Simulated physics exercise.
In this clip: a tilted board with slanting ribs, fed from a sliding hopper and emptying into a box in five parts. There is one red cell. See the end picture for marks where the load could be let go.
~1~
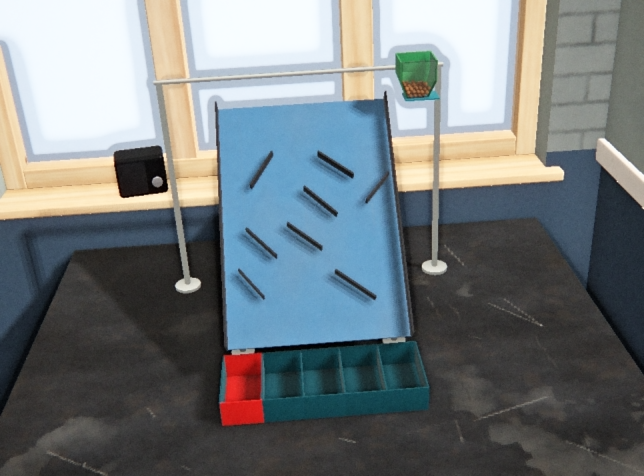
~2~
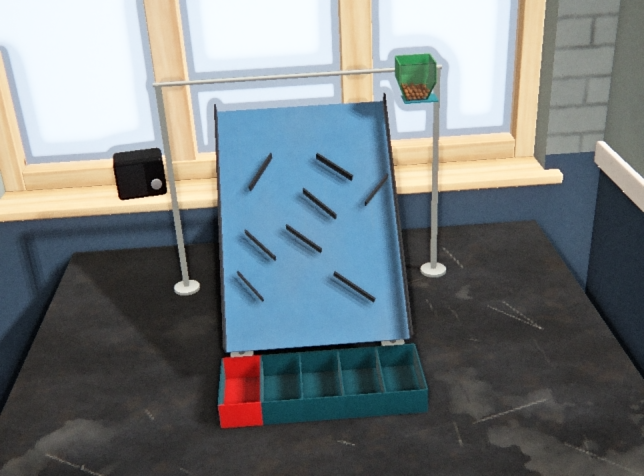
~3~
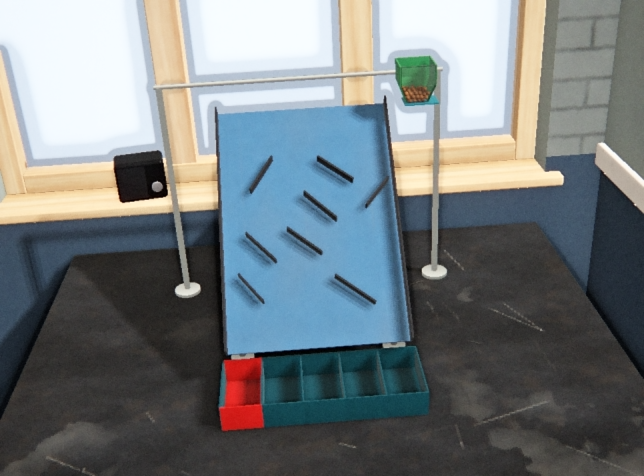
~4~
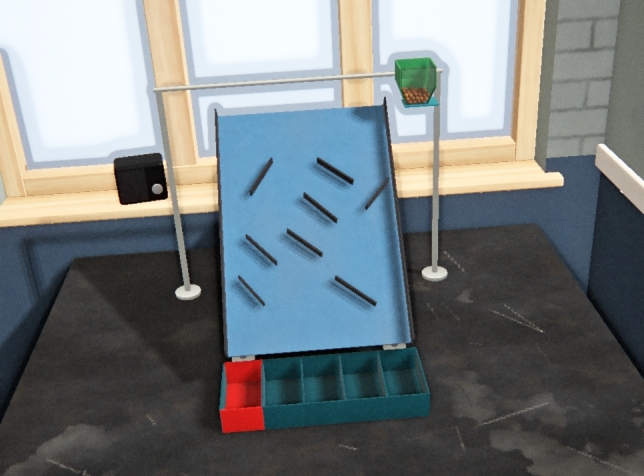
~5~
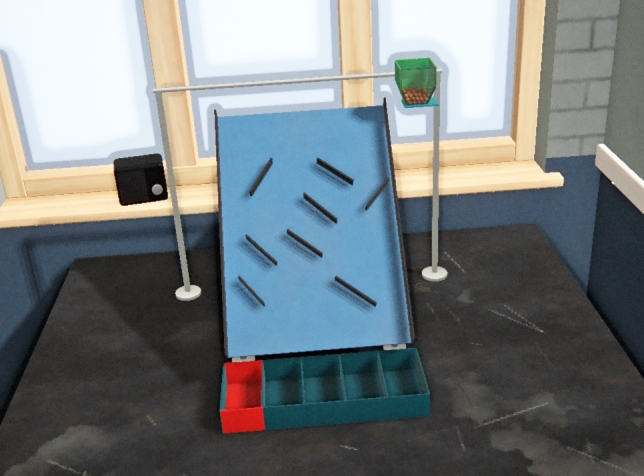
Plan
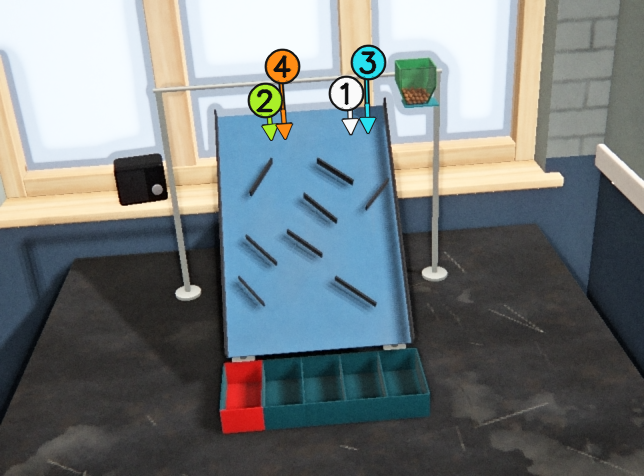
A tilted blue board with slanting dark ribs stands on a dark, scuffed tabletop before a pale wooden-framed window, seen from the front and slightly above. A green hopper of small brown balls sits at the right of a metal rail, a black box hangs at left, and below lies a five-part teal tray with its leftmost cell red. Nothing in the setup visibly moves; only the view shifts very slightly.
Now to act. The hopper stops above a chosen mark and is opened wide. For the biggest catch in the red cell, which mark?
2 is best.
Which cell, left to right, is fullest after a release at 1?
The fifth.
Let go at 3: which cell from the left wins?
The fifth from the left.
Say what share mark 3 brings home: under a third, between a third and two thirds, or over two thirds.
Under a third.
On the marked copy, mark 1 meets the board at (350, 128); mark 2 meets the board at (270, 134); mark 3 meets the board at (367, 127); mark 4 meets the board at (284, 133).
For mark 1, none in the red cell, nearly all in other cells.
For mark 2, about half in the red cell, about half in other cells.
For mark 3, a stray few in the red cell, nearly all in other cells, a stray few held on the board.
For mark 4, a small part in the red cell, most in other cells.
